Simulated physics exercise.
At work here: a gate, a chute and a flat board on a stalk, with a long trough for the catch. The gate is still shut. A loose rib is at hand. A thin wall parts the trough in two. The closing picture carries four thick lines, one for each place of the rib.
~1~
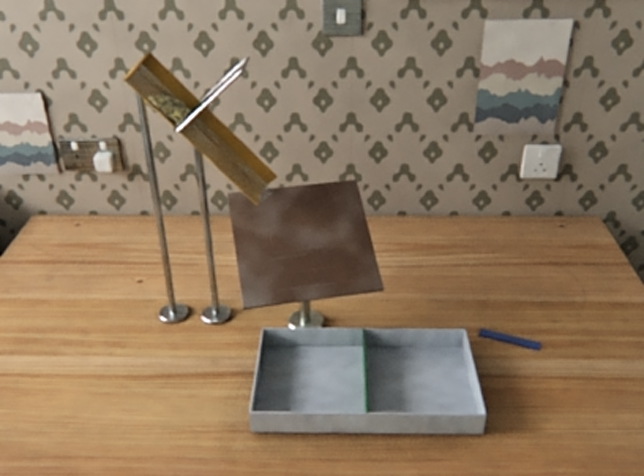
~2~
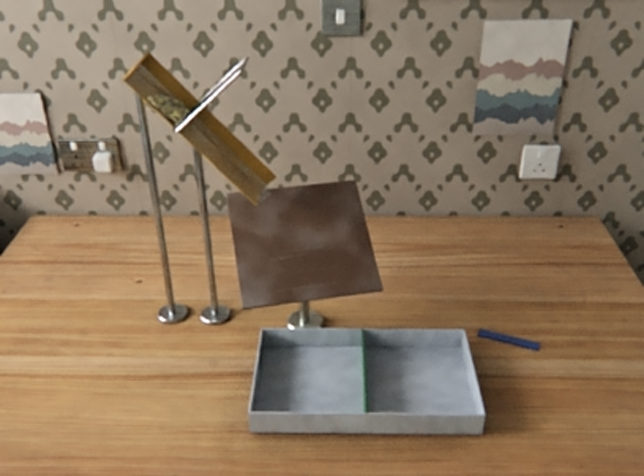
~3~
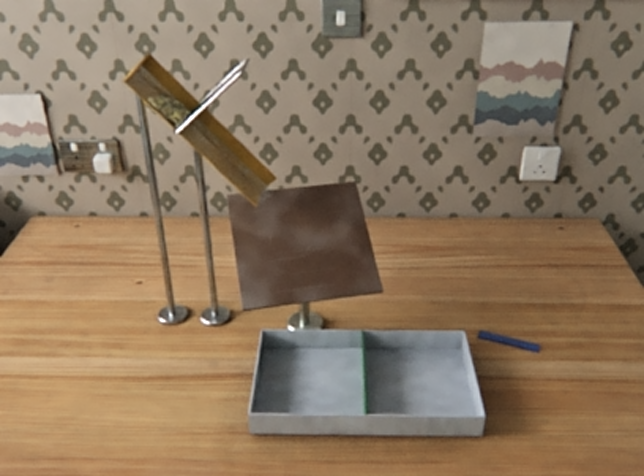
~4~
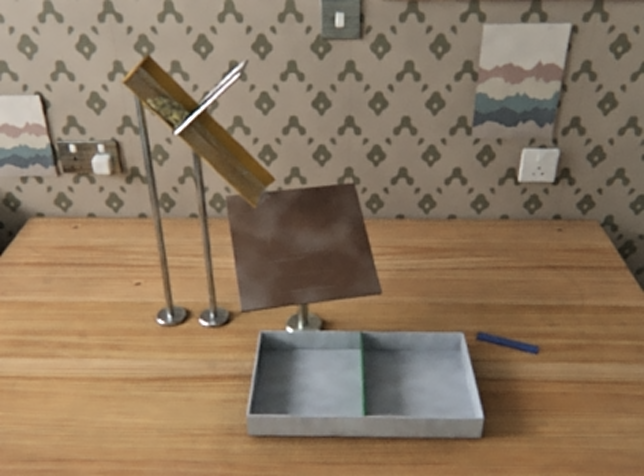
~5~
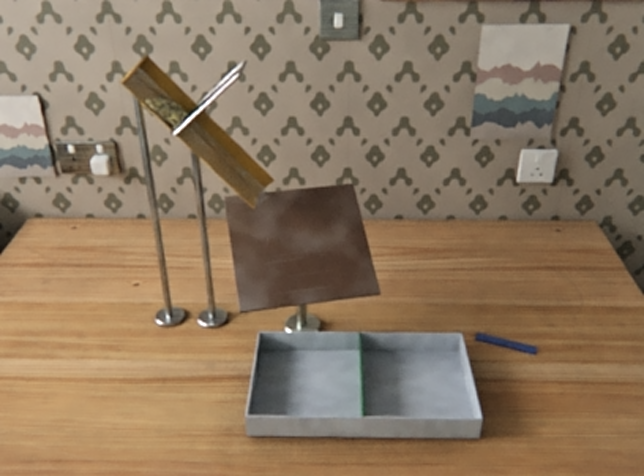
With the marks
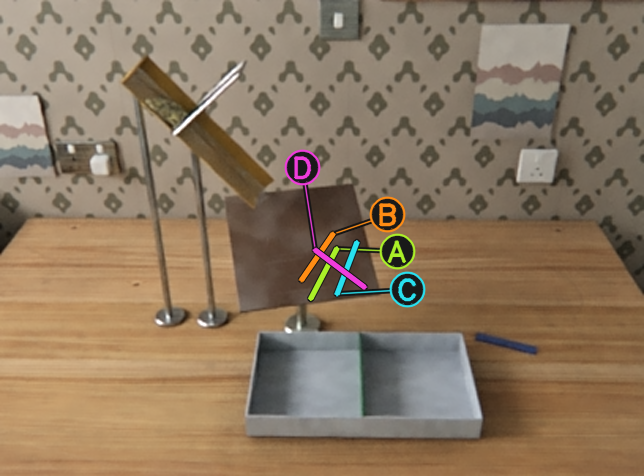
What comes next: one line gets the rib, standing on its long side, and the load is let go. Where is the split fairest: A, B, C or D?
Go for D.
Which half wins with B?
Left.
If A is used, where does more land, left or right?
The left half.
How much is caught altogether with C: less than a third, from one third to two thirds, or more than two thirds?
It is more than two thirds.
On the marked copy, line A from (336, 248) to (310, 298); line B from (332, 234) to (301, 279); line C from (356, 242) to (337, 293); line D from (315, 250) to (364, 287).
If A is chosen, of what is caught, most in the left half, about a quarter in the right.
If B is chosen, of what is caught, most in the left half, a small part in the right.
If C is chosen, of what is caught, nearly all in the left half, a small part in the right.
If D is chosen, of what is caught, about a third in the left half, about two thirds in the right.
